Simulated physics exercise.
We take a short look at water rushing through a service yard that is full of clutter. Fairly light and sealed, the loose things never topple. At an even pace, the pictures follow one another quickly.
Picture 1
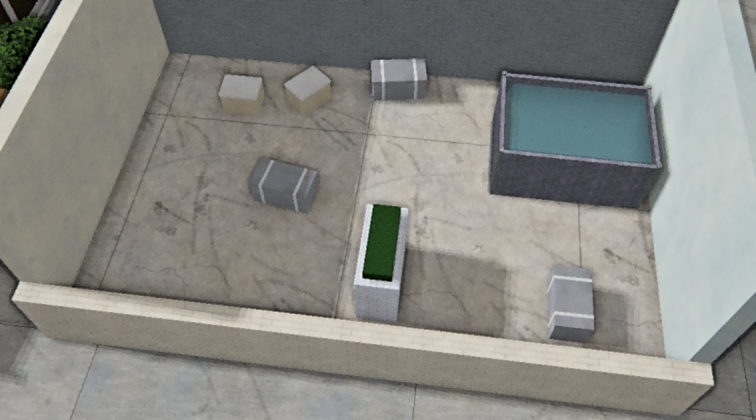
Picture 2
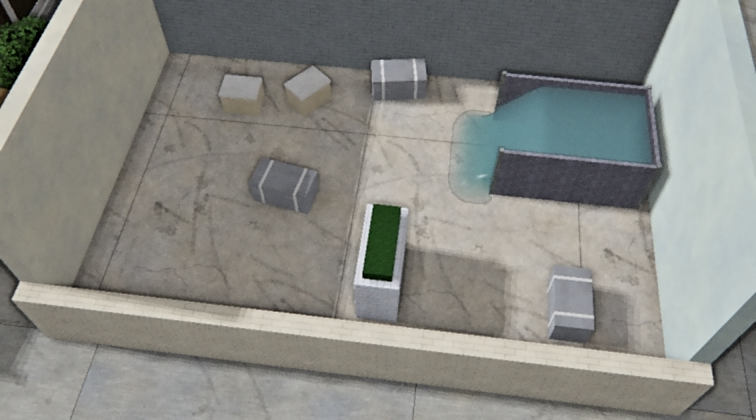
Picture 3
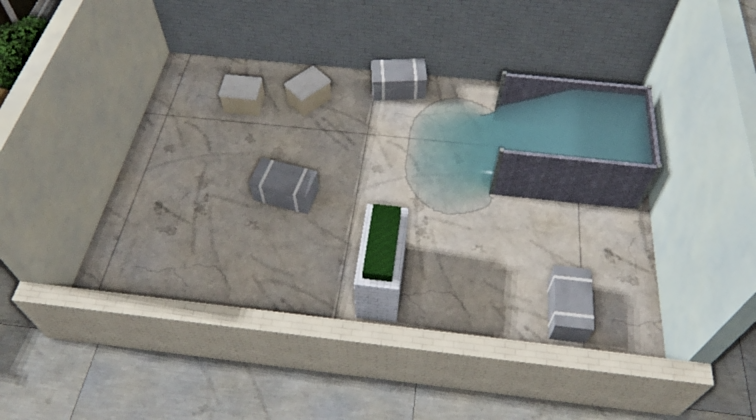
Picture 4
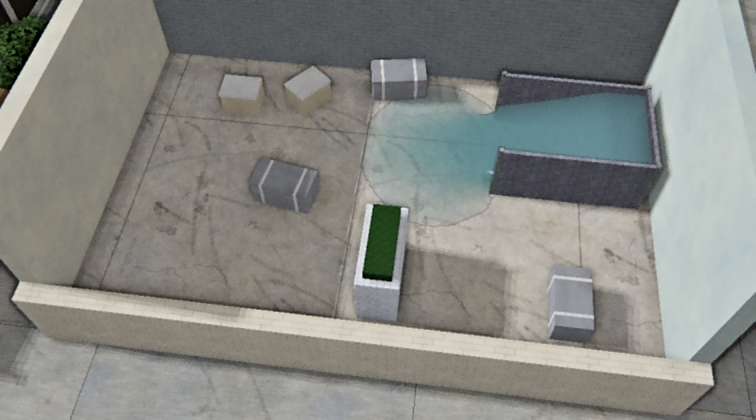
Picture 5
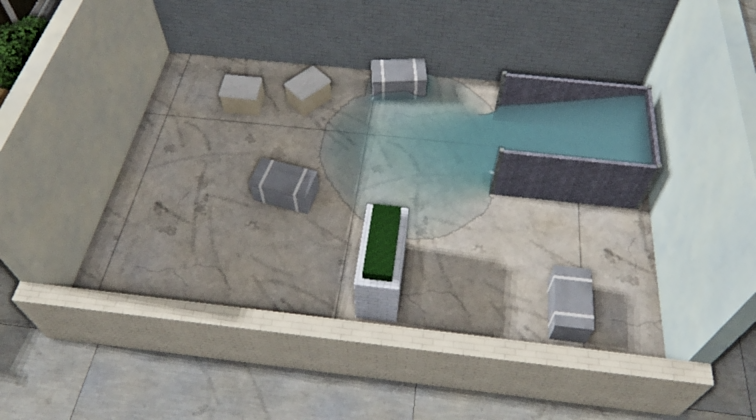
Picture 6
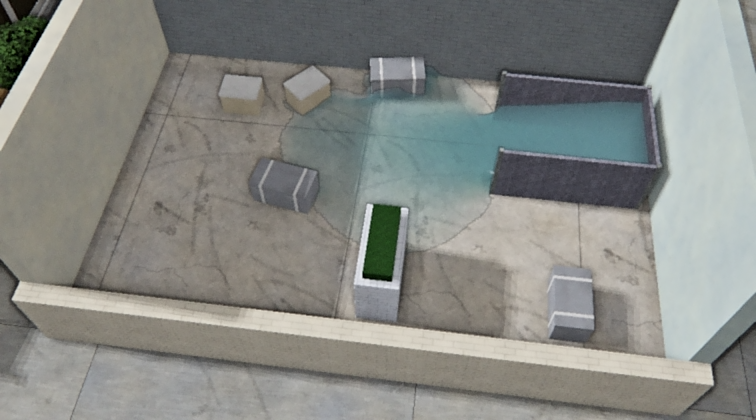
In a walled concrete yard, the left side of a dark tank opened and blue-green water spread leftward across the floor, reaching the scattered blocks and a planter, while none of them visibly moved.
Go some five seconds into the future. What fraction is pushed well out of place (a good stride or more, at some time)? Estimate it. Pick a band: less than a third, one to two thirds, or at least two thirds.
The fraction is at least two thirds of them.
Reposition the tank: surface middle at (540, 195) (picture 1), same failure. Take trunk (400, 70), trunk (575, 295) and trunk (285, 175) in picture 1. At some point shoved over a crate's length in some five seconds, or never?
Object by object, in turn: Lingered near its place, lingered near its place, travelled a good distance.
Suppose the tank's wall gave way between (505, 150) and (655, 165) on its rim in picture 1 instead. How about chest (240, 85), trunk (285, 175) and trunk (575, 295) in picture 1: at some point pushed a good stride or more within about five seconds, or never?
As listed: Not that far, never so far, yes.
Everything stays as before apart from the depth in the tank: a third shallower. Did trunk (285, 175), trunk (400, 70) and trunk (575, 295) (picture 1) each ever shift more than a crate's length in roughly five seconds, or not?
Per item, in order: Cleared the mark; cleared the mark; missed the mark.
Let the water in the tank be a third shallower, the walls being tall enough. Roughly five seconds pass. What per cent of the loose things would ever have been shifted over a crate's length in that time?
Around 80 in a hundred.
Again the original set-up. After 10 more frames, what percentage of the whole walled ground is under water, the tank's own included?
70 per cent or so.
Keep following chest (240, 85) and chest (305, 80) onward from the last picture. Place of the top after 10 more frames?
Close to pixel (165, 53) and pixel (173, 29).
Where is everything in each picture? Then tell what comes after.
A trunk at (399, 70), on the bottom; a chest at (308, 82), on the bottom; 0 of 5 have shifted, in the first picture.
A trunk at (399, 70), on the bottom; a chest at (308, 82) rests on the ground; 0 of 5 have shifted, in the second picture.
A trunk at (399, 70), on the bottom; a chest at (308, 82), on the bottom; 0 of 5 have shifted, in the third picture.
A trunk at (399, 70), on the bottom; a chest at (308, 82), on the bottom; 0 of 5 have shifted, in the fourth picture.
A trunk at (399, 70), on the bottom; a chest at (308, 82), on the bottom; 0 of 5 have shifted, in the fifth picture.
A trunk at (398, 68) rests on the ground, close to its start; a chest at (307, 82) rests on the ground; 0 of 5 have shifted, in the sixth picture.
A moment on, 1 of 5 are well off their spots; 0 afloat.
Next, 4 of 5 are well off their spots; 3 afloat.
Later, 4 of 5 are well off their spots; 4 afloat.
In the end, 4 of 5 are well off their spots, and 4 have been at some point; 4 afloat.
